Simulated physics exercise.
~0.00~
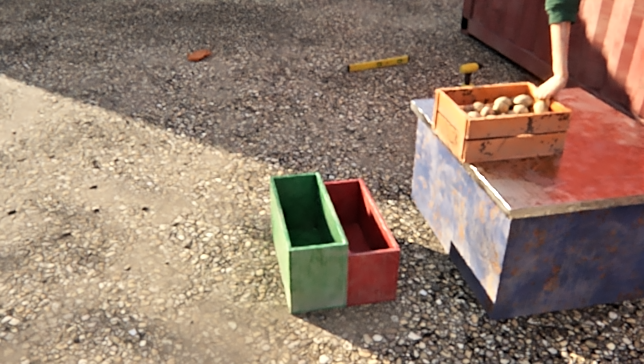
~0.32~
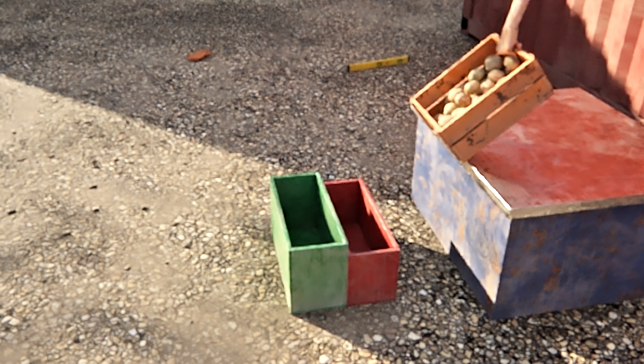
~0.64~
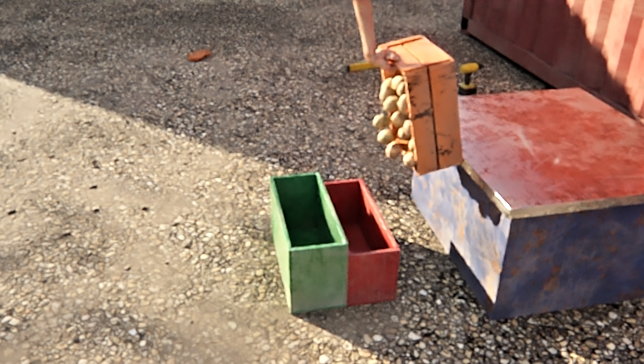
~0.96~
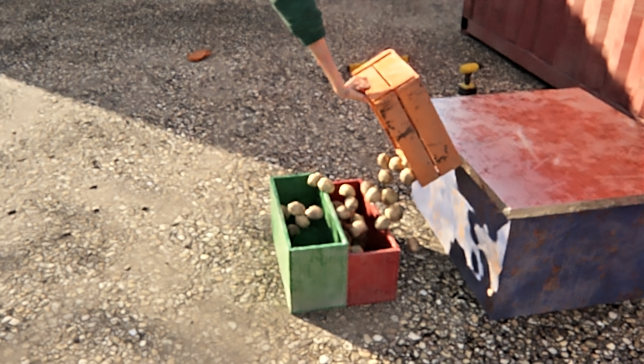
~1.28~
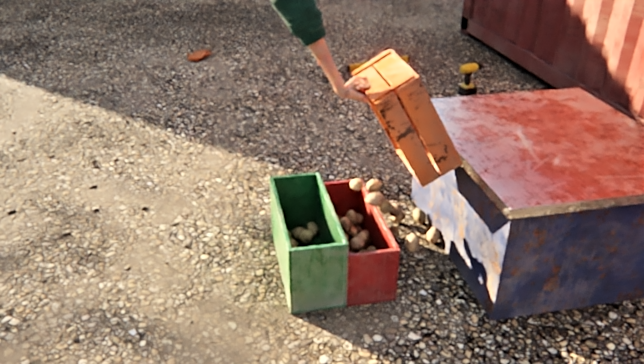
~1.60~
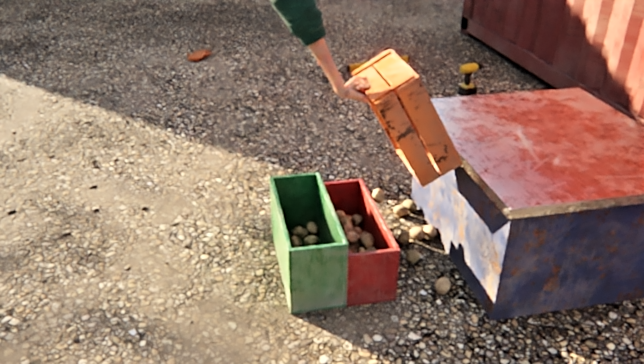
A hand tipping an orange crate of potato-like pieces off a bench, most landing in the red bin, others in the green box and on the ground.
